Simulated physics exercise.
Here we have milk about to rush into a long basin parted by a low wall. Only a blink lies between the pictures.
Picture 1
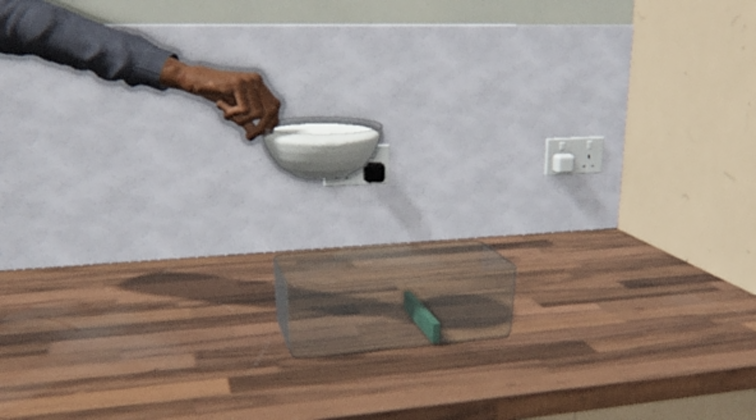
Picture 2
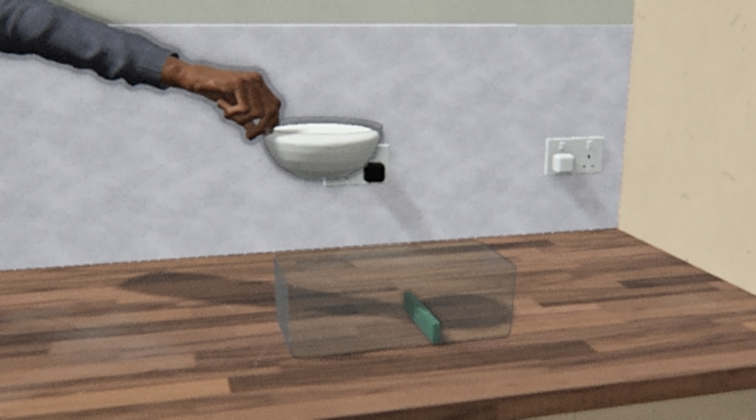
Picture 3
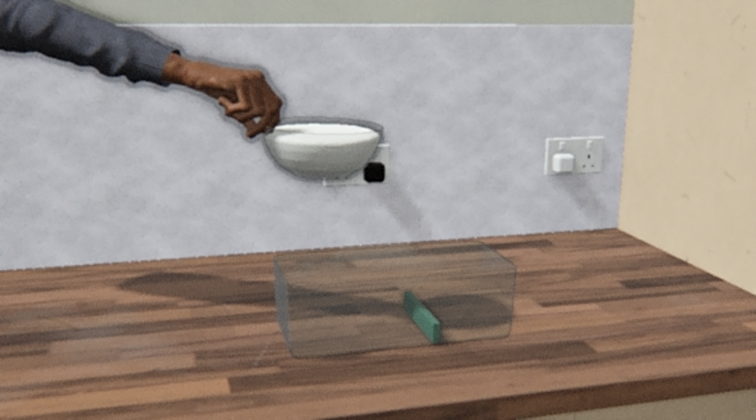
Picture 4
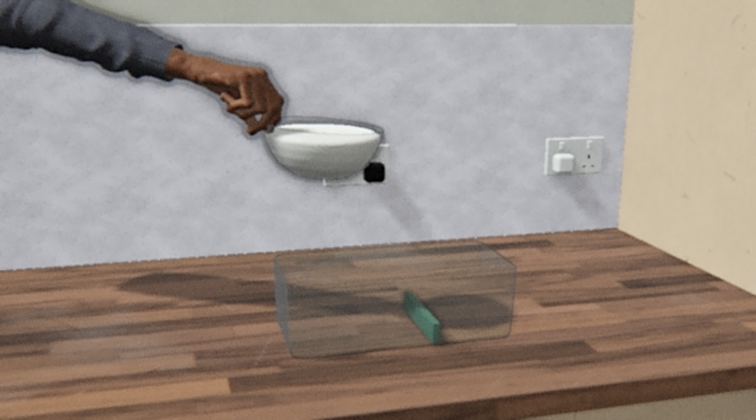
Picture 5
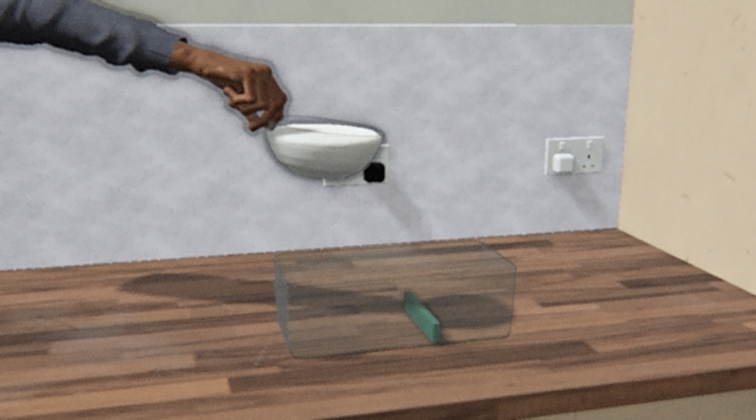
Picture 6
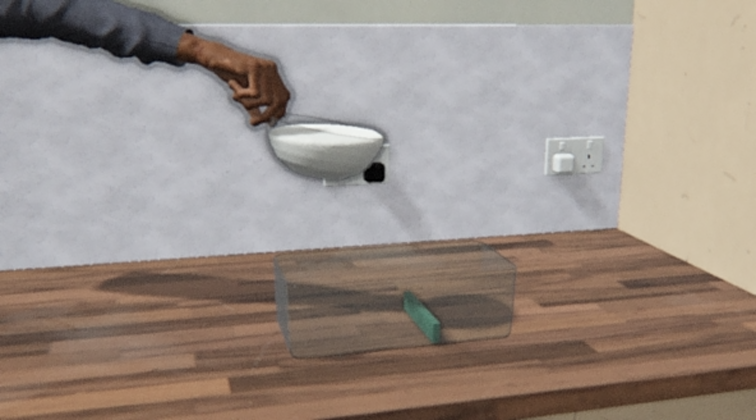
Hand holding a white bowl above a clear basin with a low green wall, staying still, then slowly tilting it slightly rightward.
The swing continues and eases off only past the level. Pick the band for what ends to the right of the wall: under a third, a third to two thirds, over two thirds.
It comes to between a third and two thirds.
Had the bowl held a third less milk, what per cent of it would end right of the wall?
It comes to 40 per cent or so.
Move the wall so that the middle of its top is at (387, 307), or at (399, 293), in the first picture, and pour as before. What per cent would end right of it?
The first gives 80 %, the second 80 %.
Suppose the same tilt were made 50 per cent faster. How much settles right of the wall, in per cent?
Roughly 40 in a hundred.
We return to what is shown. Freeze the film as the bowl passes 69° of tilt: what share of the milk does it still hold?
Near 30 %.
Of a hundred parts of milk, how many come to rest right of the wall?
About 55 per cent.
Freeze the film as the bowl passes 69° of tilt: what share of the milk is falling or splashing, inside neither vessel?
Roughly 40 in a hundred.
A moment on, the bowl is tipped part way and 29 per cent is still to pour, 5 is left of the wall and 25 right of it.
Next, the bowl is tipped right over and 0 per cent is still to pour, 41 is left of the wall and 57 right of it.
Then the bowl is tipped right over and 0 per cent is still to pour, 45 is left of the wall and 53 right of it.
Later the bowl is tipped right over and 0 per cent is still to pour, 46 is left of the wall and 53 right of it.
Finally, 46 per cent lies left of the wall, 53 right of it and 2 outside.
